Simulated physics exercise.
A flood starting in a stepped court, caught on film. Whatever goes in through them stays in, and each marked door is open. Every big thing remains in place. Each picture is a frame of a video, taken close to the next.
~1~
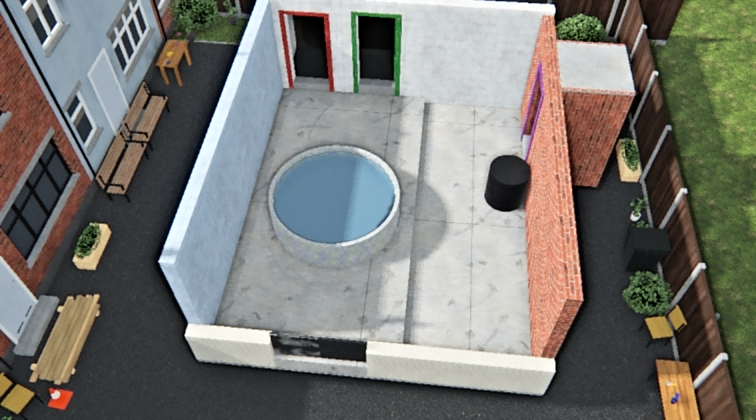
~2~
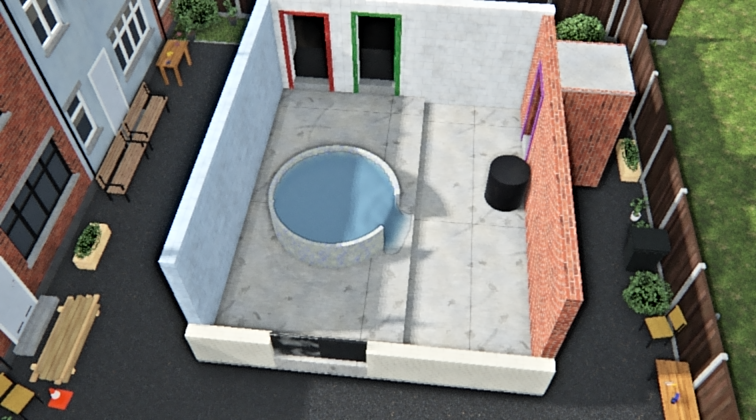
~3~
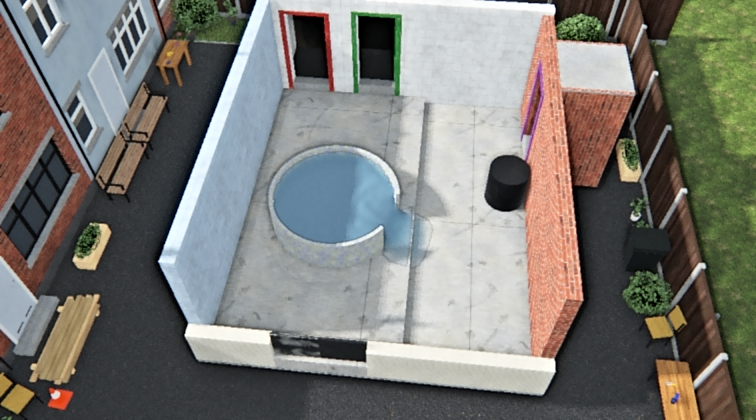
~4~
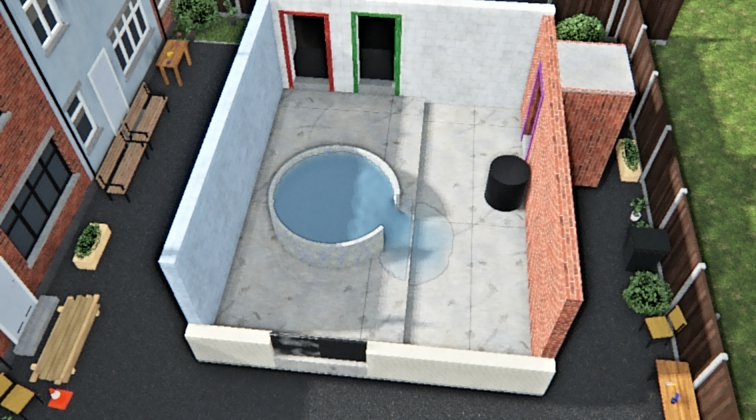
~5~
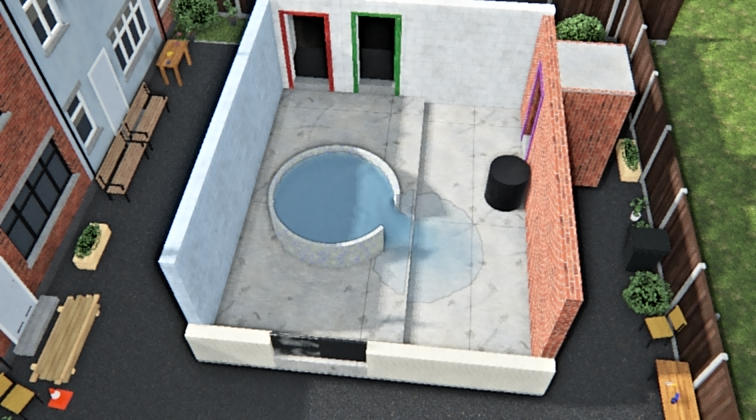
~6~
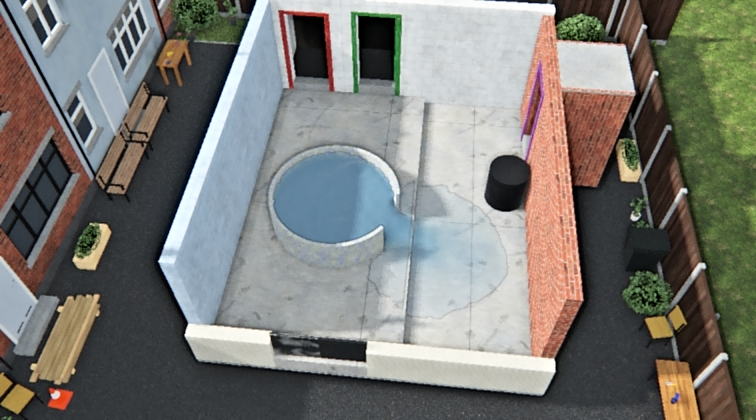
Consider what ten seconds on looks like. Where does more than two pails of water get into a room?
In order: Most likely the red door will not exceed two buckets; most likely the green door will not exceed two buckets; most likely the purple door will not exceed two buckets.
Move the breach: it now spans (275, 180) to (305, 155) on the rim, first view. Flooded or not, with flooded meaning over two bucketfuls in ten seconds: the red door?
I'd say red door tops the limit.
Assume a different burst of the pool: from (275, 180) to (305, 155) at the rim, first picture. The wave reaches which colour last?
The door marked purple, I'd guess.
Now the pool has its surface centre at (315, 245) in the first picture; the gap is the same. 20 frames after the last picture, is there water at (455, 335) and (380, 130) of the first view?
Soaked, bone-dry.
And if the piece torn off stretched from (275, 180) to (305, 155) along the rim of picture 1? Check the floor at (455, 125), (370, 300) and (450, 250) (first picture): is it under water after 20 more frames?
Sequence of results: Reached by the flood, missed by the flood, missed by the flood.
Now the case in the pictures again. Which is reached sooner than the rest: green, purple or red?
The door marked purple.
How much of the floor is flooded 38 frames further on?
Around 65 in a hundred.
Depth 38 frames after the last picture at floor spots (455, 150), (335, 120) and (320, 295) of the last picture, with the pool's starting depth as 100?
In the order asked, some 4, 0 and 2 in a hundred.
A moment on, water covers 25 % of the floor; the red door not reached, the green door not reached, the purple door not reached.
Next, water covers 30 % of the floor; the red door not reached, the green door not reached, the purple door wet at the sill, nothing in.
Then, water covers 40 % of the floor; the red door not reached, the green door not reached, the purple door wet at the sill, nothing in.
Later, water covers 65 % of the floor; the red door not reached, the green door not reached, the purple door wet at the sill, nothing in.
In the end, water covers 65 % of the floor; the red door not reached, the green door not reached, the purple door wet at the sill, nothing in.
